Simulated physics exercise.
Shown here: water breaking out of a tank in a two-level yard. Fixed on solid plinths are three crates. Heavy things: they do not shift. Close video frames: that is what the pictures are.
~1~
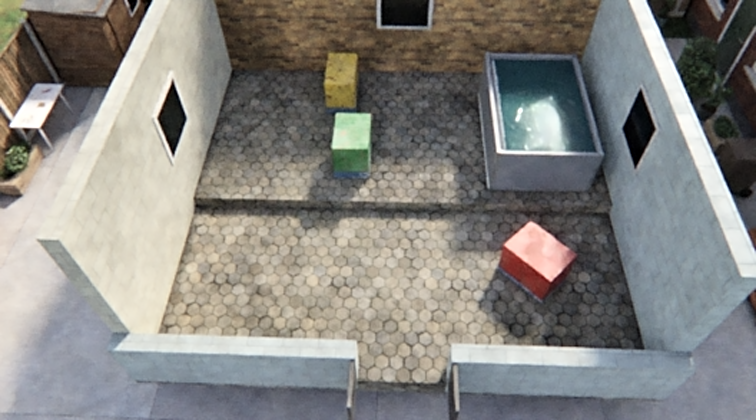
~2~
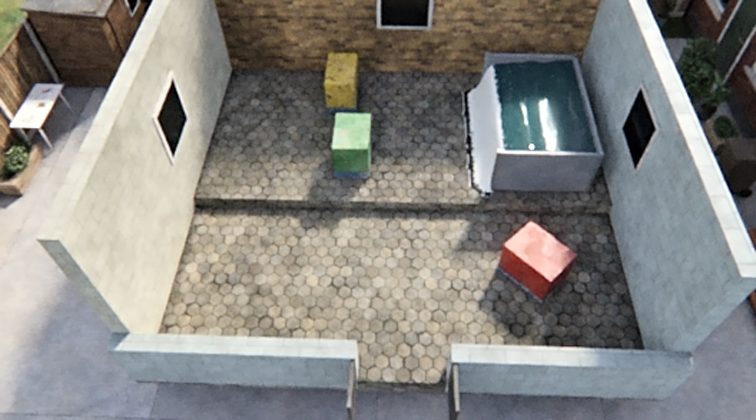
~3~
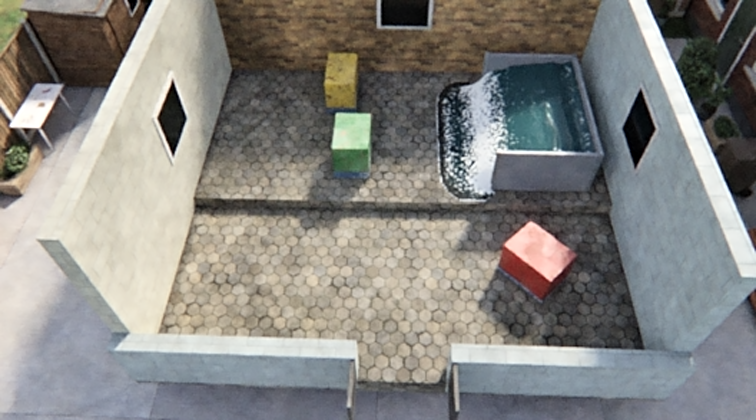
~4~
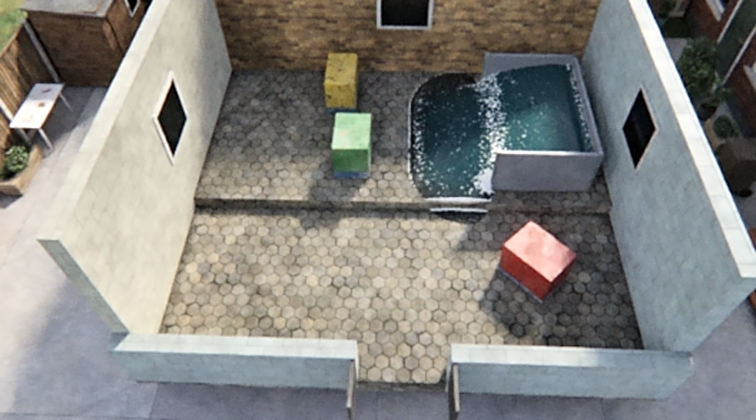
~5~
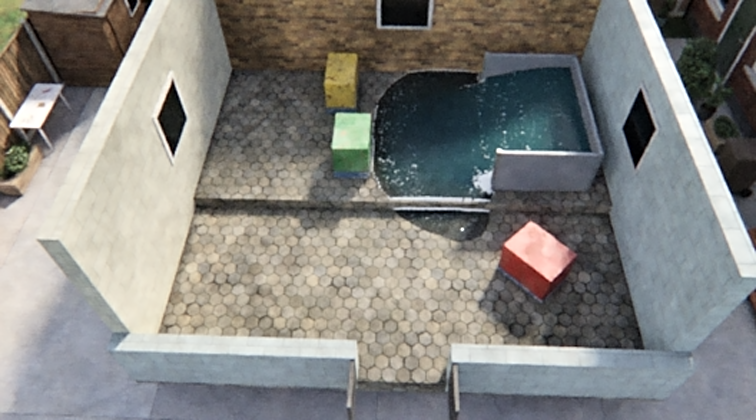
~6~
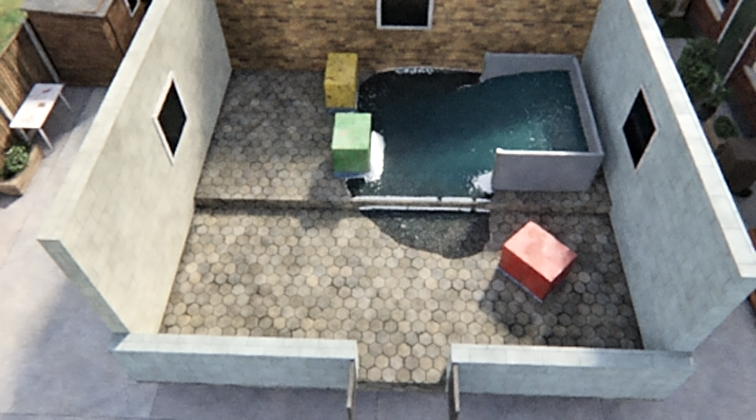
Water burst out of the left side of a tank in a walled, paved yard, spread left across the upper level around the green and yellow blocks, and spilled over the step.
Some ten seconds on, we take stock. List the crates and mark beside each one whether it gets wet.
Green crate - gets wet; red crate - gets wet; yellow crate - gets wet.
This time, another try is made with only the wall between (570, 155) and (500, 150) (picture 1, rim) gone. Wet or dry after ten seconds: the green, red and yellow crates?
Green crate is not reached; red crate is reached; yellow crate is not reached.
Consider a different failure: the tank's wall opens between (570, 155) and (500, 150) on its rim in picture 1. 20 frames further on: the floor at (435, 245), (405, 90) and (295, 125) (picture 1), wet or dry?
Point one: Reached. Point two: Not reached. Point three: Not reached.
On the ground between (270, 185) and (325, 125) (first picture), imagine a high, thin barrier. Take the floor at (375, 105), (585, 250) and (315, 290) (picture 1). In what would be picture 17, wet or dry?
As listed: Covered, free of water, wet.
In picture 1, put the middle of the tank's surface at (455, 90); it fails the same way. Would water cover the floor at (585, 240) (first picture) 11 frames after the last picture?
There: Not flooded.
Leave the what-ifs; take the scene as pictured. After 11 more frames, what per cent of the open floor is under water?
I make it 65 per cent.
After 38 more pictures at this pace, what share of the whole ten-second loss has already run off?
My guess would be around 45 percent.
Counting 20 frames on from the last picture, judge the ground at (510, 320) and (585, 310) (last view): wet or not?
Result, in sequence: Unwetted; unwetted.
A moment on, water covers 45 % of the floor; the green crate water round its plinth, the red crate not reached, the yellow crate water round its plinth.
Next, water covers 65 % of the floor; the green crate water round its plinth, the red crate not reached, the yellow crate water round its plinth.
Then, water covers 75 % of the floor; the green crate water round its plinth, the red crate not reached, the yellow crate water round its plinth.
Later, water covers 85 % of the floor; the green crate water round its plinth, the red crate water round its plinth, the yellow crate water round its plinth.
In the end, water covers 100 % of the floor; the green crate was topped, the red crate was topped, the yellow crate was topped.
